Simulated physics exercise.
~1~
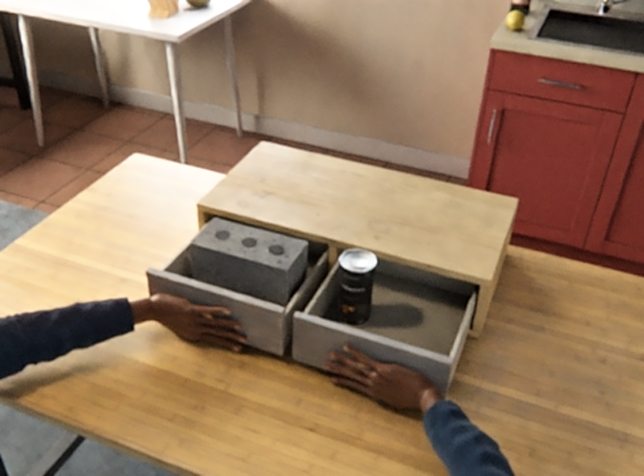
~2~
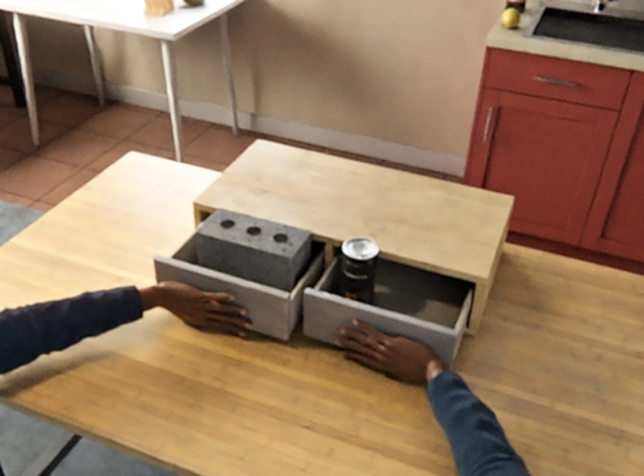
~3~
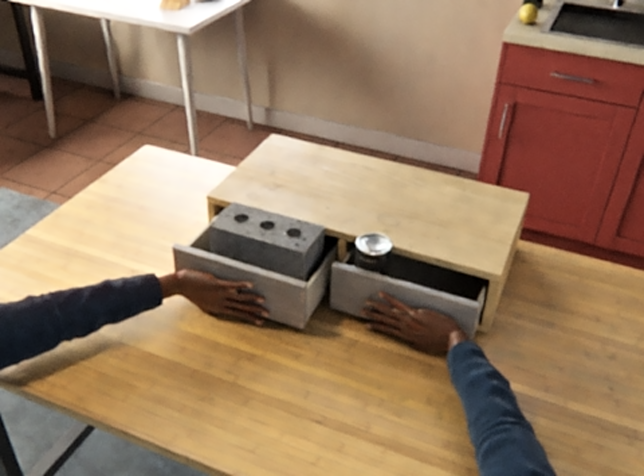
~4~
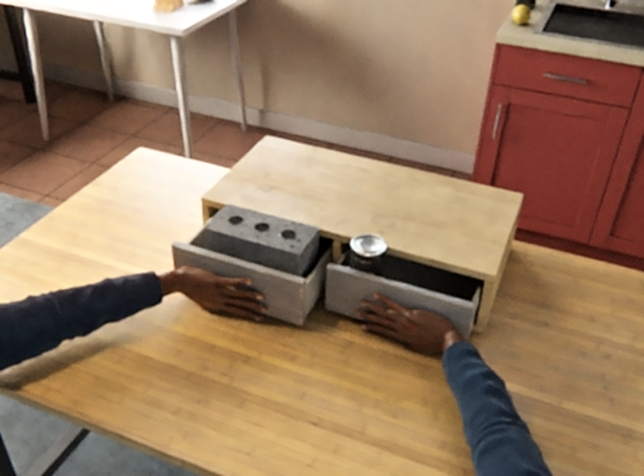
The video shows two hands steadily pushing the open drawers of a low wooden cabinet inward, the left holding a grey brick with three holes and the right an upright black tin, until both drawers sit partly in, still ajar with the hands resting on their fronts.
